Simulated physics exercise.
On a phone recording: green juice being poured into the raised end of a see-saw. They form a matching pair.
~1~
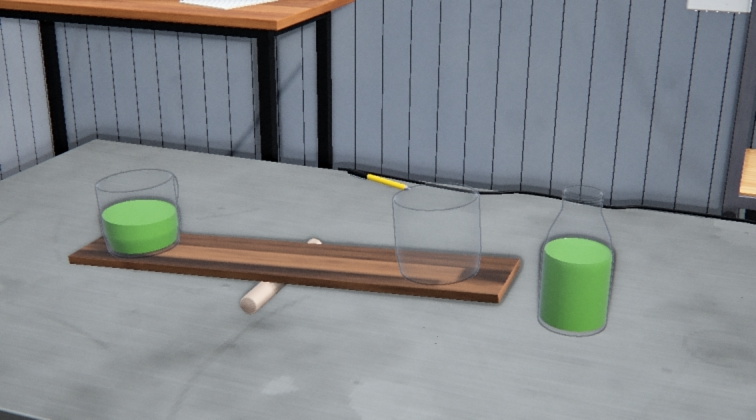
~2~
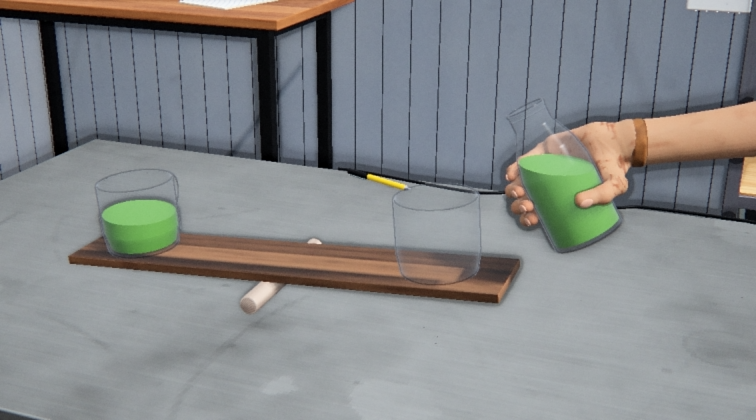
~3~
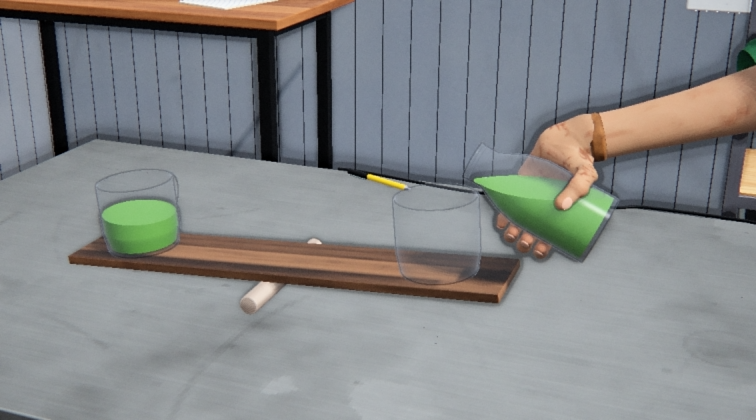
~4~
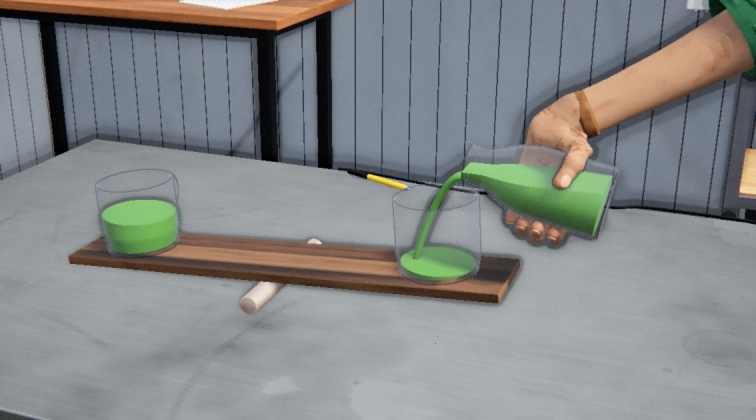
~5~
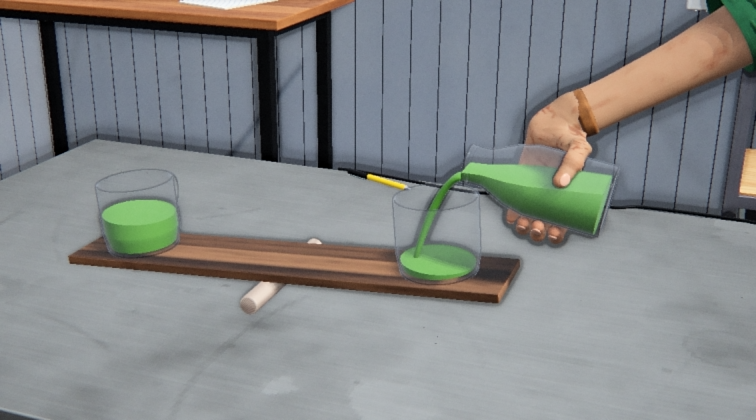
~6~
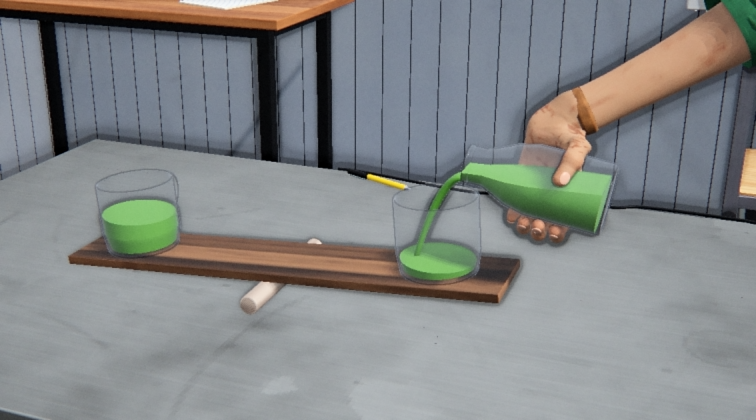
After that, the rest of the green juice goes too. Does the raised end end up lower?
Yes.
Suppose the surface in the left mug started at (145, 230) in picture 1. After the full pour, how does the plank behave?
Result after the pour: It reverses its tilt.
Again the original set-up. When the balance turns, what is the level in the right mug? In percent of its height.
It comes to close to 45 in a hundred.
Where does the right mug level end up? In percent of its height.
65%, roughly.
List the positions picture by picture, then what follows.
In the first frame, before the pour; milk bottle (578, 255) about half full; right mug (438, 231) empty, raised; left mug (139, 211) about half full, on the low side.
In the second frame, the milk bottle is on its way; rolling pin (252, 303); right mug (438, 231) empty.
In the third frame, the green juice nears the lip; milk bottle (533, 193) tipped 65° with all of its load; right mug (438, 231) empty.
In the fourth frame, pouring; rolling pin (252, 303); right mug nearly empty, surface at (439, 262); left mug about half full, surface at (139, 213).
In the fifth frame, pouring; milk bottle (534, 181) tipped 80° with nearly all of its load; right mug (438, 231) nearly empty.
In the sixth frame, pouring; rolling pin (252, 303); right mug nearly empty, surface at (439, 259); left mug about half full, surface at (139, 213).
A moment on, the right mug is about a third full; the plank leans as before.
Further on, the right mug is about half full; the plank has swung over, and that end is down.
When it is over, the right mug is about two thirds full; the plank has swung over, and that end is down.
